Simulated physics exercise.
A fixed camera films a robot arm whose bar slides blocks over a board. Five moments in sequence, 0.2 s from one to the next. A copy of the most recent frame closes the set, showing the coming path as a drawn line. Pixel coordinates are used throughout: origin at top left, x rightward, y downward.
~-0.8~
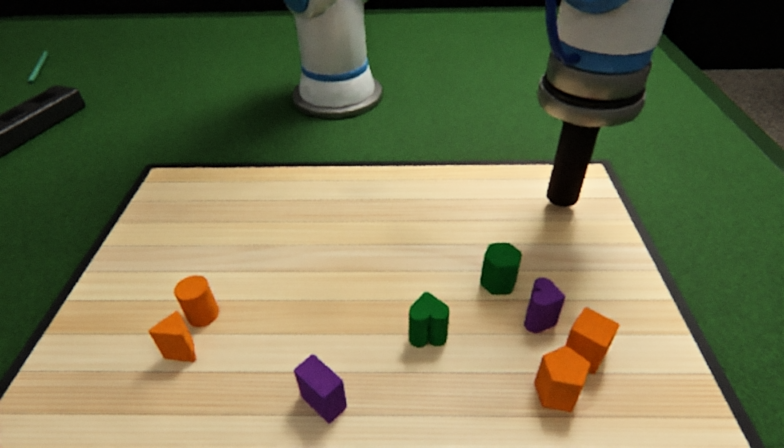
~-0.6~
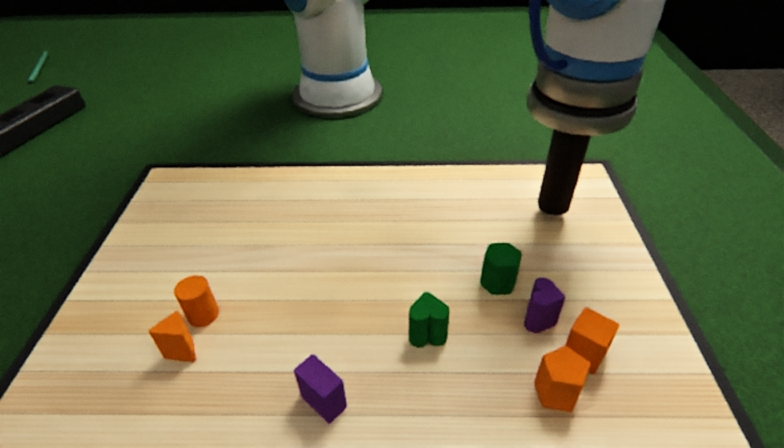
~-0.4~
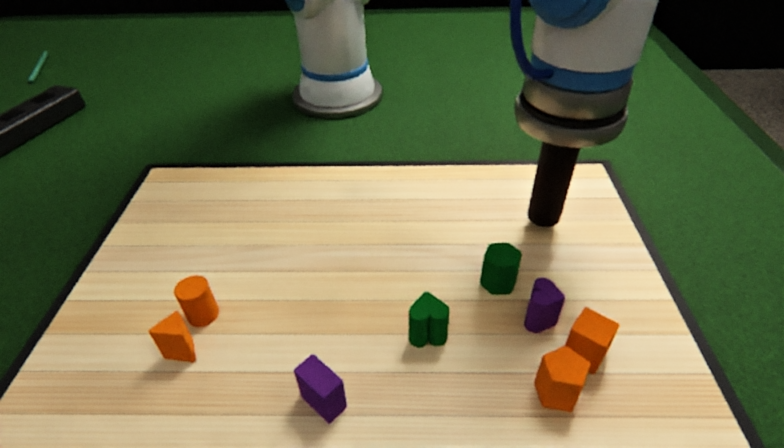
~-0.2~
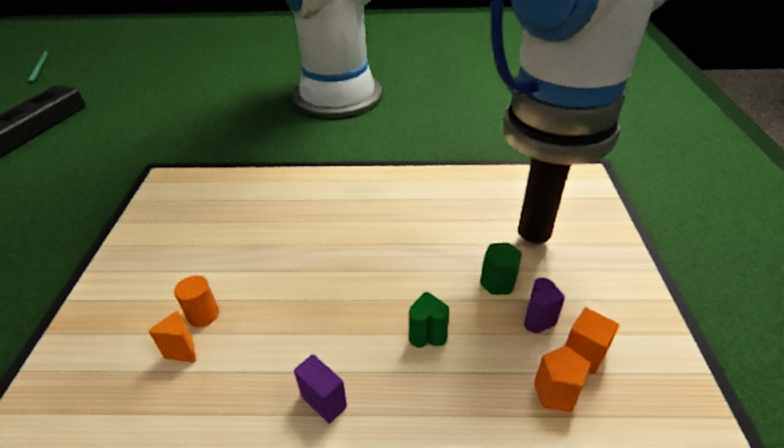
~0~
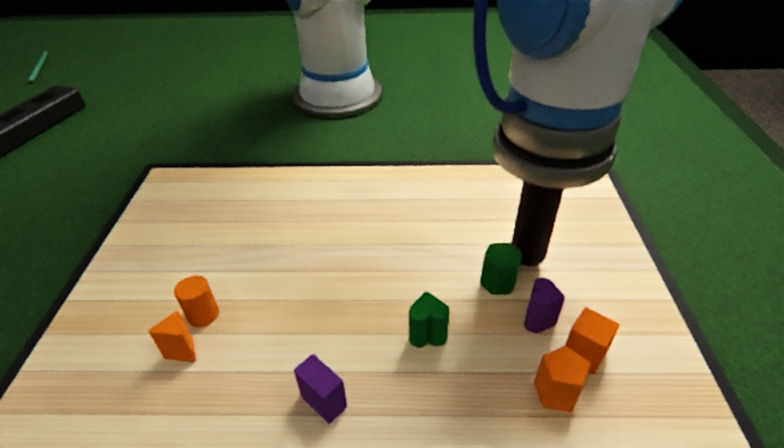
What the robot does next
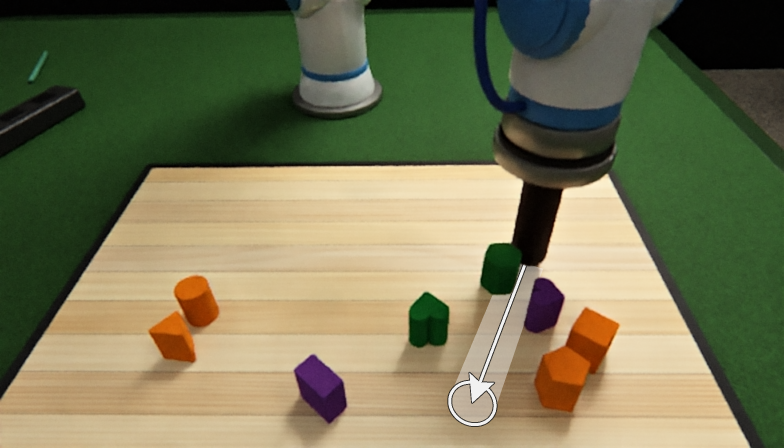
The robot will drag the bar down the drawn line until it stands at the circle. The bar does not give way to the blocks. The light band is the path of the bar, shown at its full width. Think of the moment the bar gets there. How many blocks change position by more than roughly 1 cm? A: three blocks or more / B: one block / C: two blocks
Choice B: One block.
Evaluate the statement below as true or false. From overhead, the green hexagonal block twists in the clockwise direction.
That claim is true.
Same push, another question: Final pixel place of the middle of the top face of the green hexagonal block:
Near (471, 277).
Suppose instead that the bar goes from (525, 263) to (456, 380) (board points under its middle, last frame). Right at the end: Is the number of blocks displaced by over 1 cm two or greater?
No, I don't think so.
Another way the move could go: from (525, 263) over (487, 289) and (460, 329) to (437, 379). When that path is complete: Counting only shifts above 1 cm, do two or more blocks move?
I'd say yes.
Drawn move, straight from (525, 263) to (472, 403).
What follows on the original path. One third of the way, bar (512, 294); green hexagonal block (476, 274), turned 65° clockwise; purple heart (549, 294).
Two thirds of the way, bar (495, 339); green hexagonal block (471, 277), turned 90° clockwise; purple heart (549, 294).
At the end, bar (474, 394); green heart still; green hexagonal block (471, 277), turned 90° clockwise; purple heart (549, 294).
